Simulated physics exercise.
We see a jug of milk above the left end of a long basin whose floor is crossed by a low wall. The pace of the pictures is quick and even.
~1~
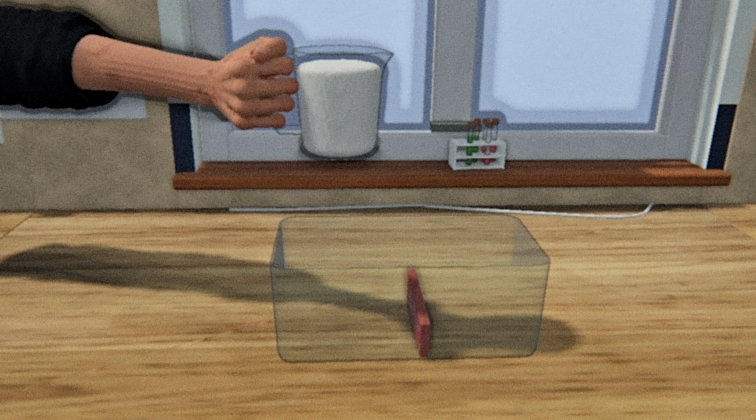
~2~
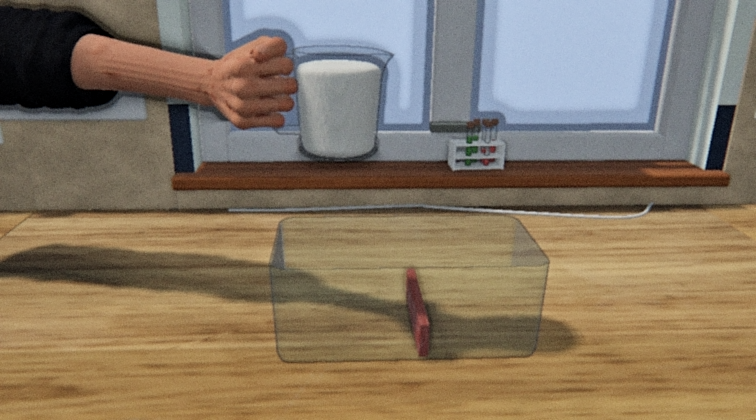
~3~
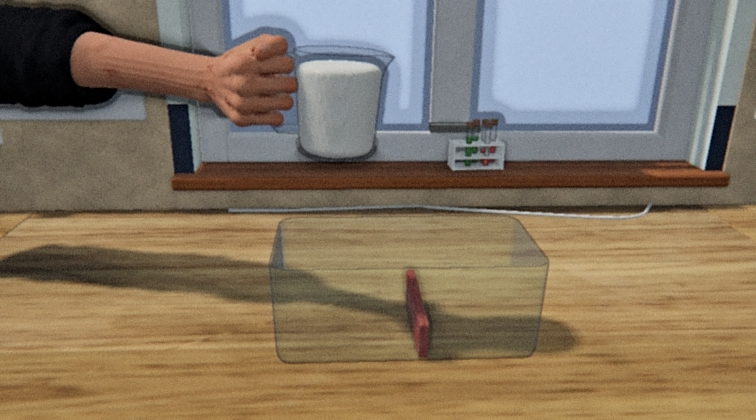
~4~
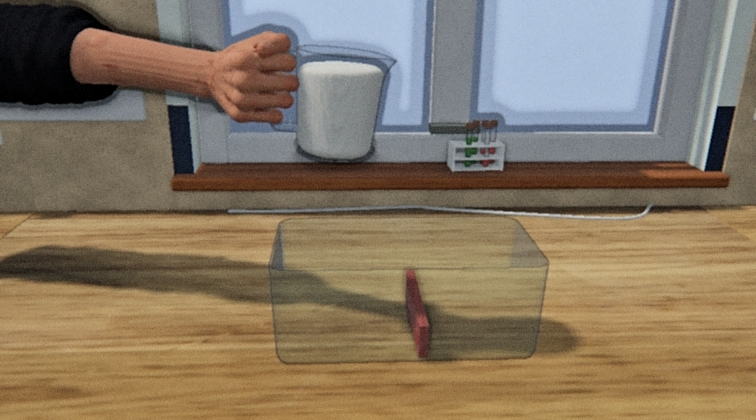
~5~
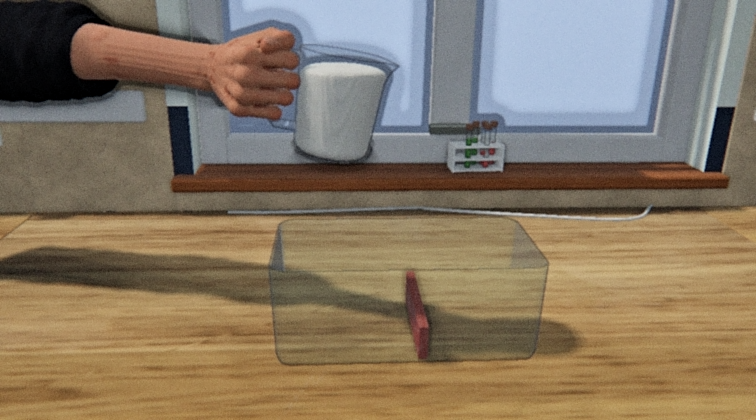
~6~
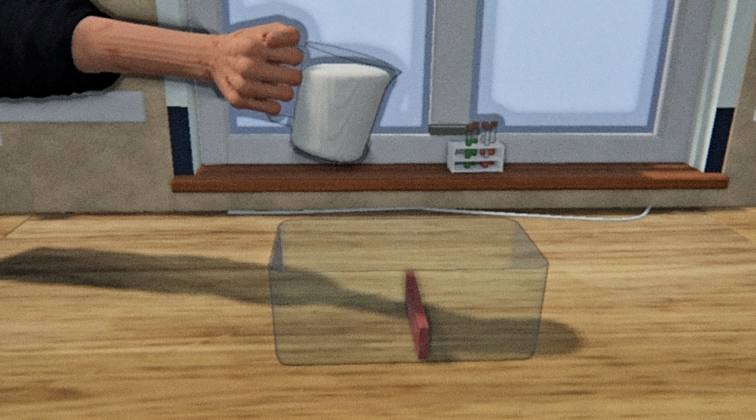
At first, a hand at the left holds a clear jug of white milk upright above a long, see-through basin with a low red wall across its floor. Then the hand slowly tilts the jug to the right, slightly at first and then further, while the basin stays still.
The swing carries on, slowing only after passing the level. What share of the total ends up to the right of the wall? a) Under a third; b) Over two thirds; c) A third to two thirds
b, over two thirds.
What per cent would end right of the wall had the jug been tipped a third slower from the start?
Roughly 95 percent.
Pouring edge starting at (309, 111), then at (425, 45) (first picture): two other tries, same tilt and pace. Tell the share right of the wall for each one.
5 % and 90 %.
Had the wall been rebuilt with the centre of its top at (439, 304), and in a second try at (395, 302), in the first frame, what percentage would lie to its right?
About 80 and 90 per cent.
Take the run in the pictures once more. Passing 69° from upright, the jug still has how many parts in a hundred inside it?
Still holding around 75 %, give or take.
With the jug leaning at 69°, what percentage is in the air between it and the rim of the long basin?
It's close to 20 per cent.
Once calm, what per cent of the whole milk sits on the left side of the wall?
About 5 per cent.
A moment on, the jug is tipped part way and 77 per cent is still to pour, 0 is left of the wall and 4 right of it.
Next, the jug is tipped on its side and 27 per cent is still to pour, 1 is left of the wall and 46 right of it.
Then the jug is tipped right over and 3 per cent is still to pour, 4 is left of the wall and 87 right of it.
Later the jug is tipped right over and 0 per cent is still to pour, 5 is left of the wall and 93 right of it.
At rest 5 per cent lies left of the wall, 93 right of it and 2 outside.
